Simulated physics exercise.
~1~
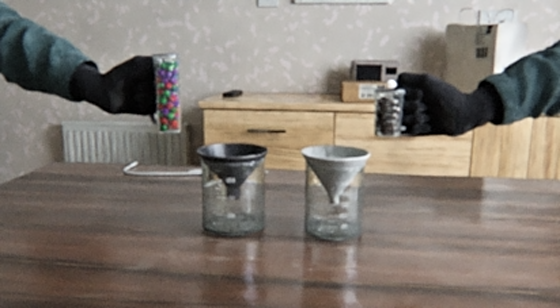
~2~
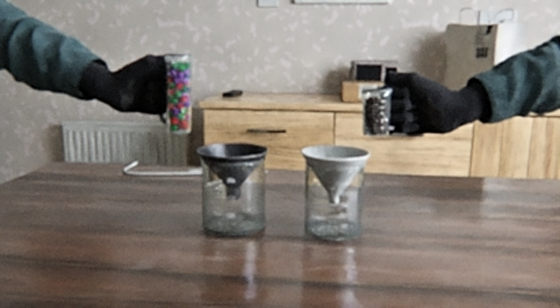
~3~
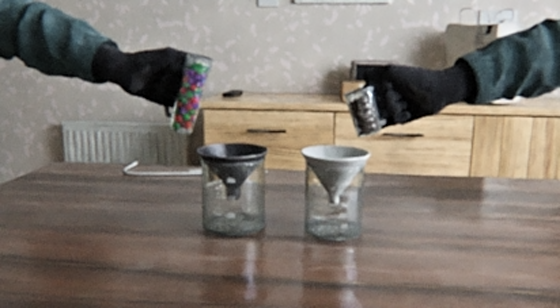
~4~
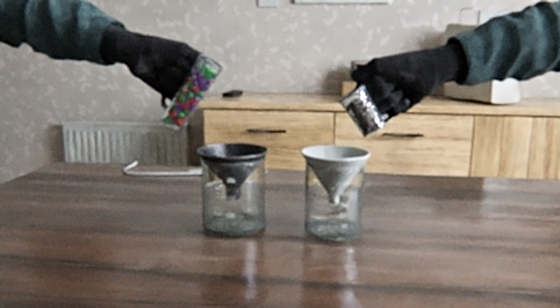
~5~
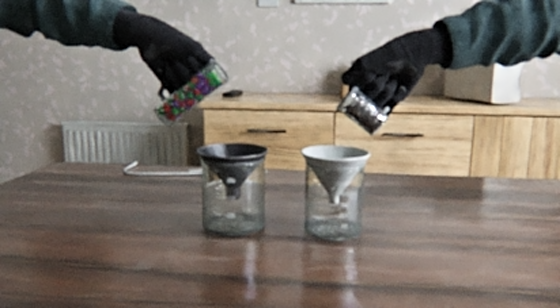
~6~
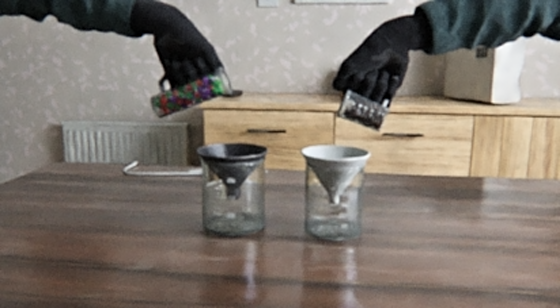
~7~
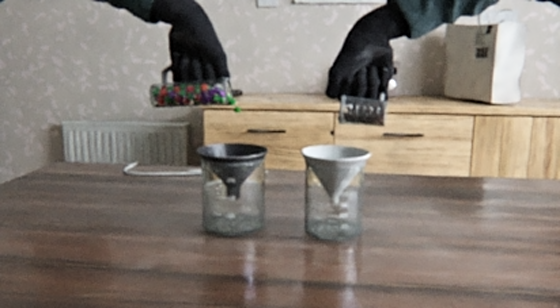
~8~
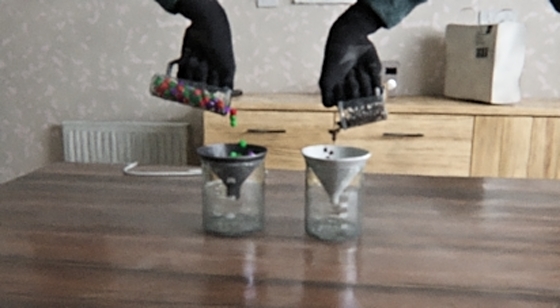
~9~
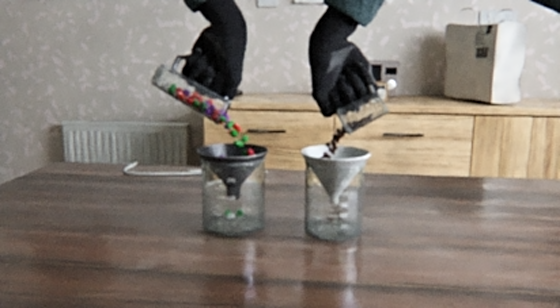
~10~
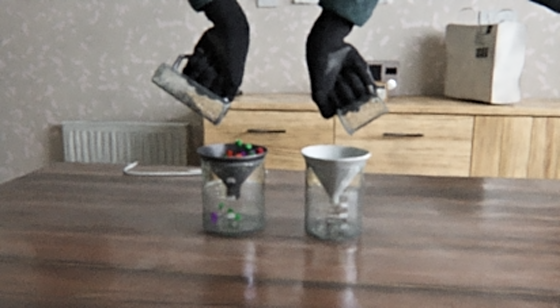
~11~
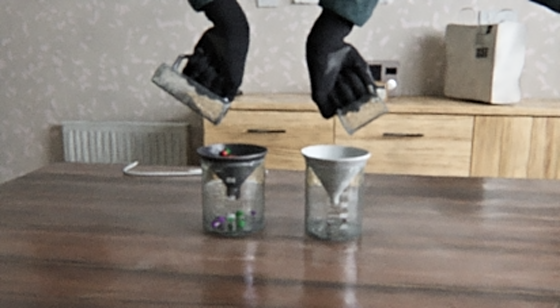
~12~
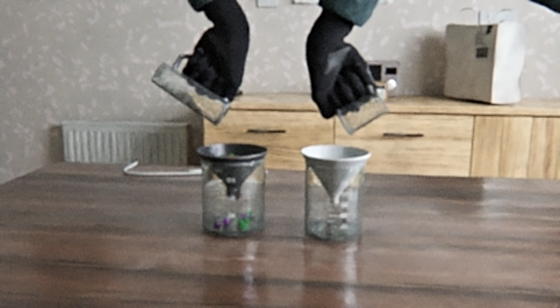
At a wooden table, two gloved hands tip cups into funnels, and both loads mostly clog.
